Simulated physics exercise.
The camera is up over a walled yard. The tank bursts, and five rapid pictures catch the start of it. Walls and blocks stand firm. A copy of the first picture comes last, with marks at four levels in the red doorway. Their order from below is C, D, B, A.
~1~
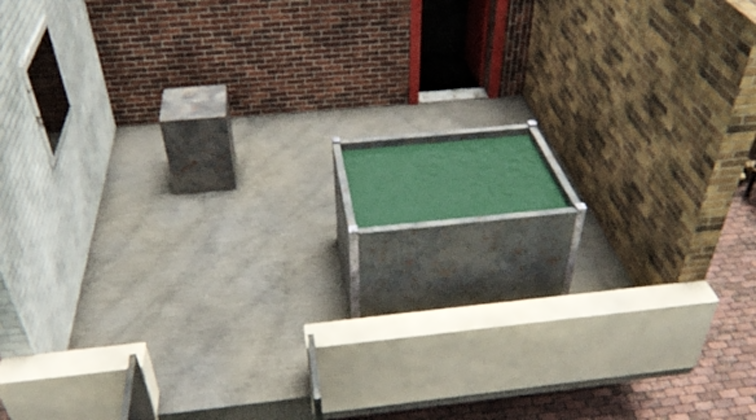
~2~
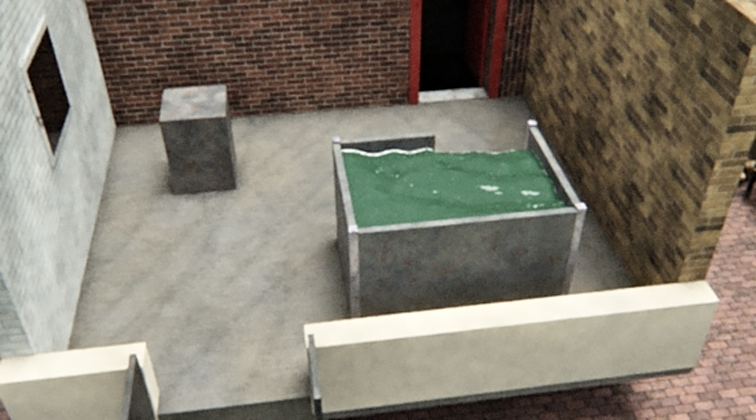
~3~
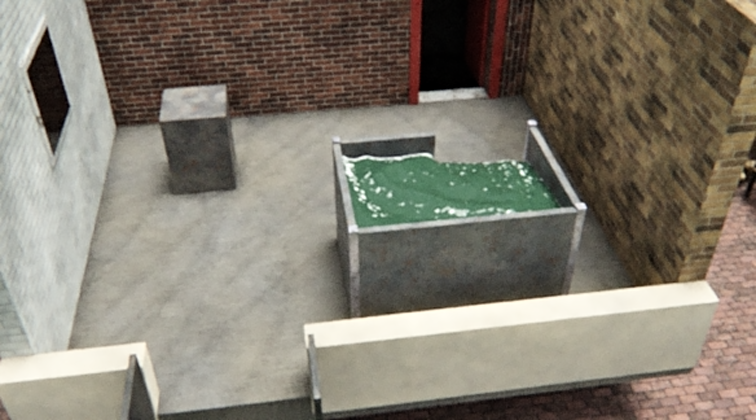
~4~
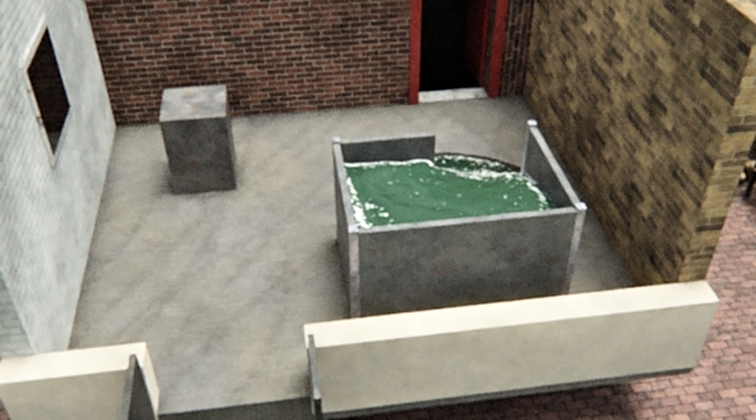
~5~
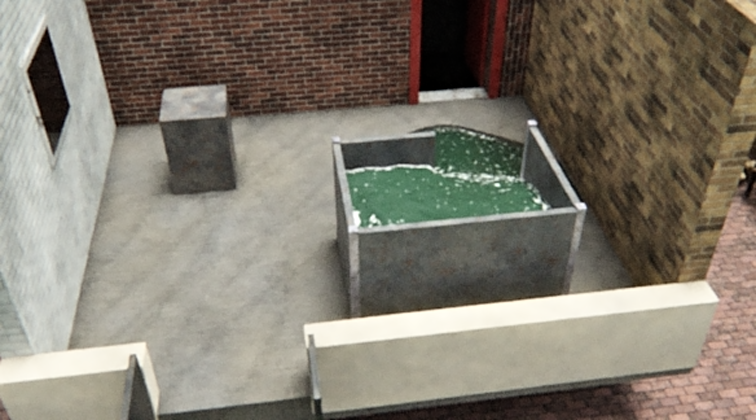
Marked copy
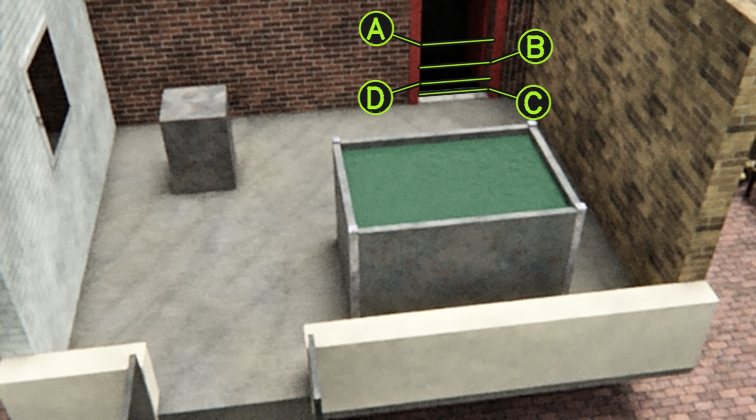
Green water in a grey tank in a walled yard drops at the back, turning choppy and flecked with white, then pours out through a gap in the rear wall and spreads behind the tank near the red doorway.
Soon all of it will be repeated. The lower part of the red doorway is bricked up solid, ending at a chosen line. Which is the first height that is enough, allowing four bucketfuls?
The limit is B.
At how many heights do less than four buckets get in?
Two of them.
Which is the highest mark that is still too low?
D.
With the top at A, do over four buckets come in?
No, not at all.
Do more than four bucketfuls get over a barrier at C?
Yes, it does.
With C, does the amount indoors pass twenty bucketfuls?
Yes.
On the marked copy, A at (457, 42); B at (455, 65); C at (454, 91); D at (454, 81); from the bottom up C, D, B, A.
With A, nothing gets over.
With B, a bucket or two gets in.
With C, dozens of bucketfuls pour in.
With D, about 15 bucketfuls get in.
